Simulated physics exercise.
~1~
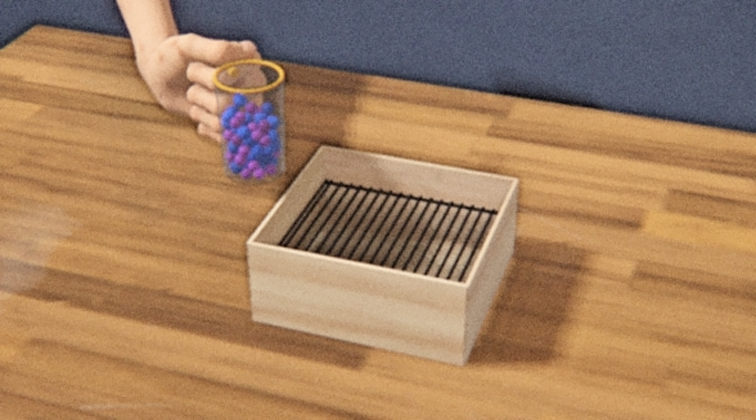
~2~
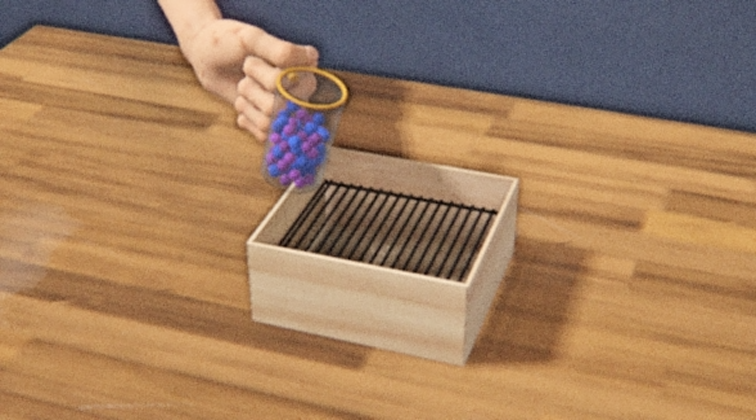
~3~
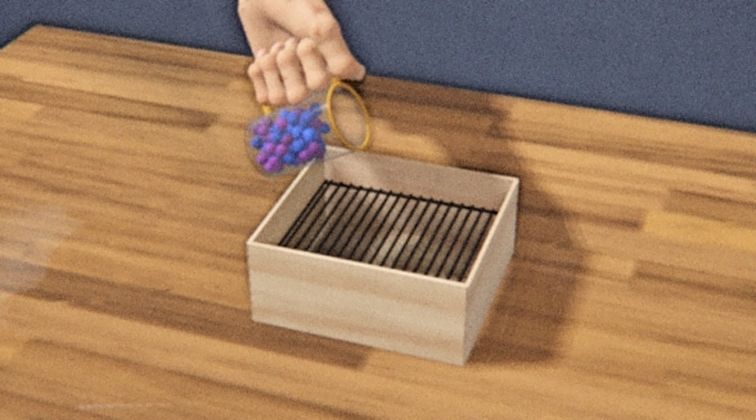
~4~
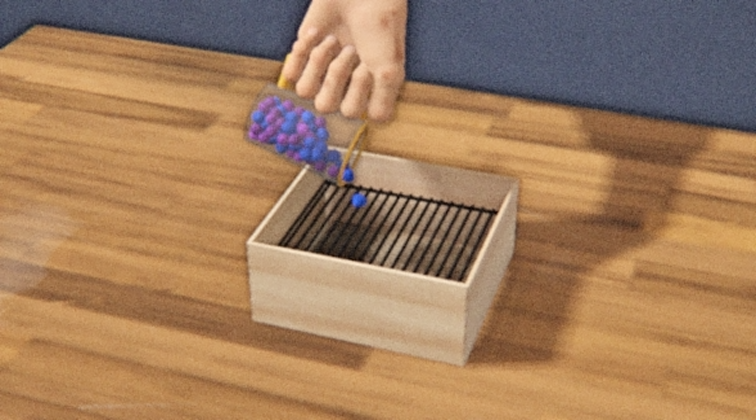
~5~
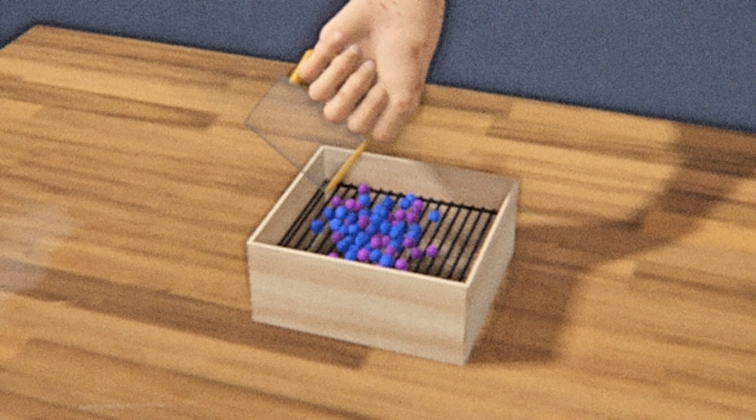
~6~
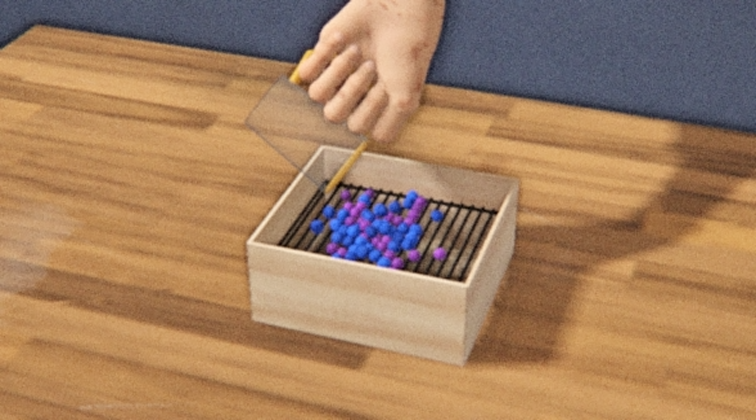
Blue and purple beads tumbling from a clear cup tipped by a hand, landing and staying on a wire rack in a wooden box.
